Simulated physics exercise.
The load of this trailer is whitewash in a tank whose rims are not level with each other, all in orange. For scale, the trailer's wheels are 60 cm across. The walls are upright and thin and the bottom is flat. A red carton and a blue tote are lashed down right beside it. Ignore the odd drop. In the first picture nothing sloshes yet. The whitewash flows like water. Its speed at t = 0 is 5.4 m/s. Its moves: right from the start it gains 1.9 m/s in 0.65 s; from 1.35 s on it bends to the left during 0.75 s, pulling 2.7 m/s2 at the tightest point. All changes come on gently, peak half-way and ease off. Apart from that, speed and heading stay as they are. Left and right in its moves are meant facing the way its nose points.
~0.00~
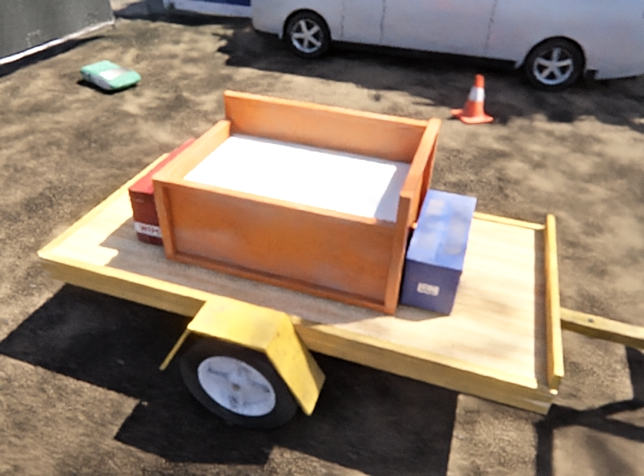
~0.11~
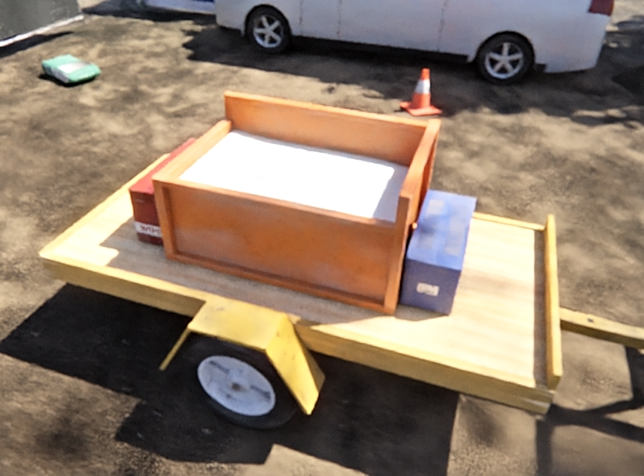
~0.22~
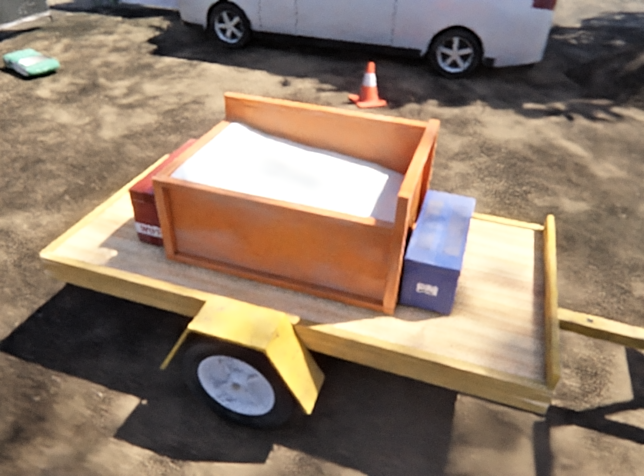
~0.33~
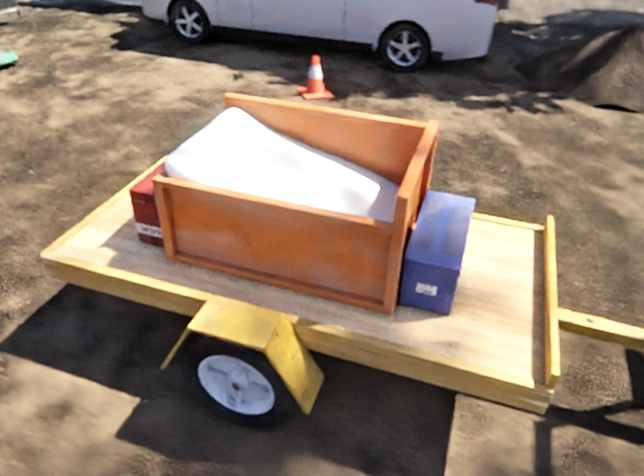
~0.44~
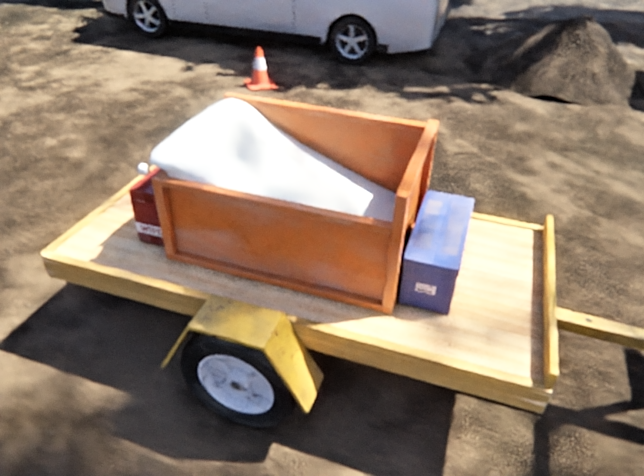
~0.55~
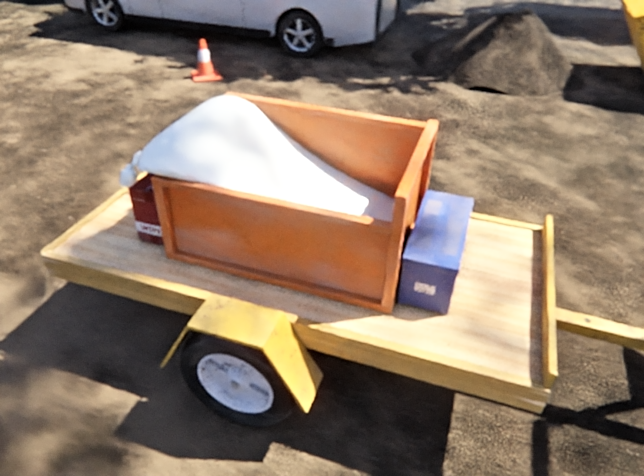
On a dirt lot, white liquid climbs toward the left inside a moving trailer's orange tank.
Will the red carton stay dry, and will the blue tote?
First the red carton: It gets doused. The blue tote escapes the spill.
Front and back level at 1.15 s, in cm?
Front 44 cm, back 32 cm.
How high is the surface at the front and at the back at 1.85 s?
About 26 cm in front and 32 cm behind.
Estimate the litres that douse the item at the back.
Roughly 21 L.
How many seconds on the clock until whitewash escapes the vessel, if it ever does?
Around 0.6 s.
Then, 1.15 s in, front 44 cm, middle 27 cm, back 31 cm above the floor; the loss stands at 14 per cent, over the back.
Then, 1.85 s in, front 26 cm, middle 33 cm, back 31 cm above the floor; the loss stands at 15 per cent, over the back.
Then, 2.65 s in, front 34 cm, middle 26 cm, back 20 cm above the floor; the loss stands at 20 per cent, over the back.
Then, 5.09 s in, the loss stands at 22 per cent, over the back; the red carton has caught 21 litres and the blue tote nothing.
